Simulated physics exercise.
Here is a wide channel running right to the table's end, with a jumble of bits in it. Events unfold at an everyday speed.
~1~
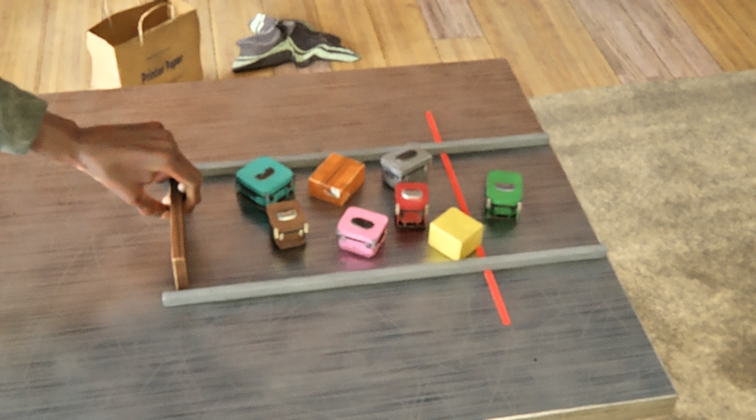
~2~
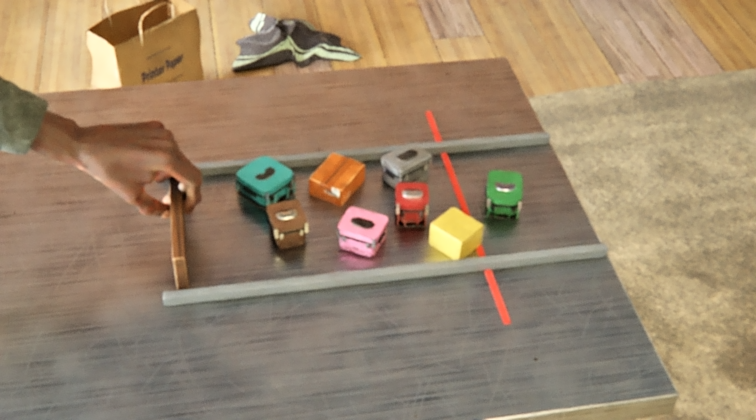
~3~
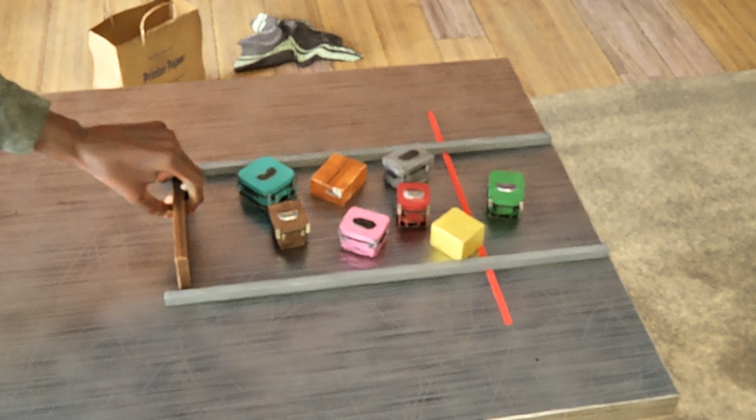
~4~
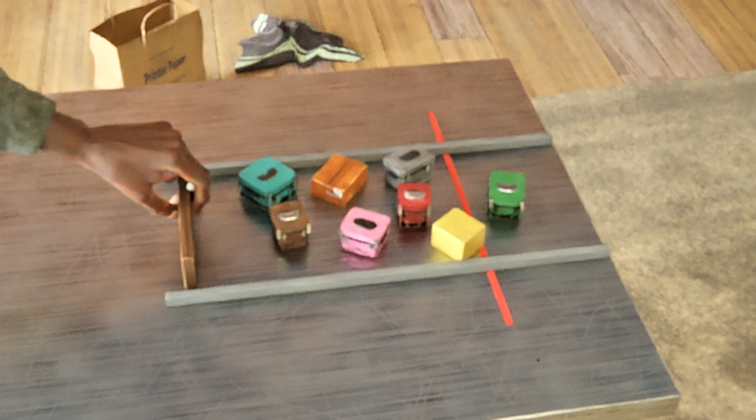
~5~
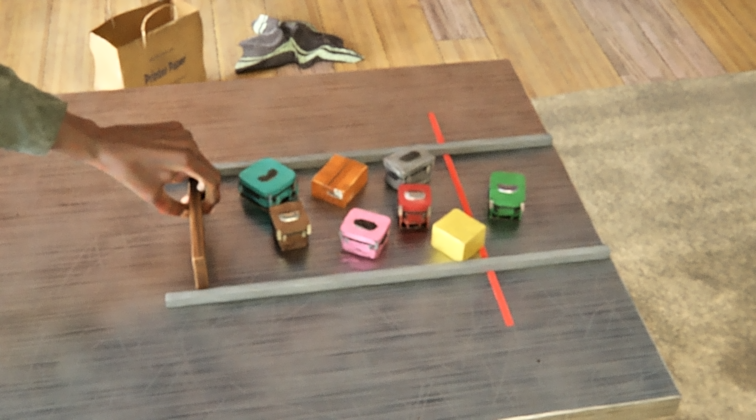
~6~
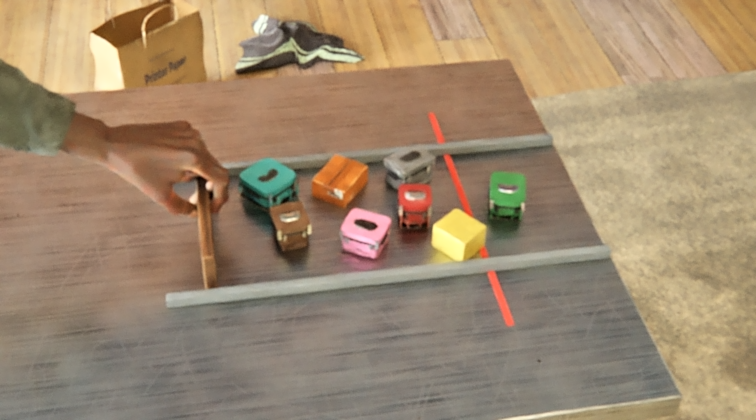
A hand reaching in from the left holds a small upright board between two grey rails on a dark wooden table, seen from above at an angle, with a paper bag and cloth on the floor behind. Turquoise, brown, orange, pink, grey, red, yellow and green pieces sit scattered around a red tape line. The hand slides the board a short way right; the pieces and view barely shift.
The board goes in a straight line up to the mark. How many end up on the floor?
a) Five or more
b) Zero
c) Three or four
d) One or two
The answer is b.
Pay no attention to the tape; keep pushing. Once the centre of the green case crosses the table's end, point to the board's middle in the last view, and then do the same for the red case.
The middle is at (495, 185) when it's the green case, and at (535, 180) when it's the red case.
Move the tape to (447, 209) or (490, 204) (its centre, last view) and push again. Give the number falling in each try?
So that's 0 for the first and 1 for the second.
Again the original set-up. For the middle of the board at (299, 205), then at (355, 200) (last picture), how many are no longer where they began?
First 3 and then 5.
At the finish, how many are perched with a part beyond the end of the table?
The count is 1.
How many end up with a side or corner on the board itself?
Counting them up gives 3.
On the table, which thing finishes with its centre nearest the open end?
Answer: The grey case.
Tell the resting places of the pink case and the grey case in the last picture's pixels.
(500, 239) and (551, 157), approximately.
Soon after, none off yet; green case at rest near (507, 197); yellow block at rest near (459, 236); grey case at rest near (409, 169).
After that, none off yet; green case at rest near (507, 197); yellow block at rest near (461, 236); grey case displaced well along near (477, 165).
In the end, the number that fall off is zero.
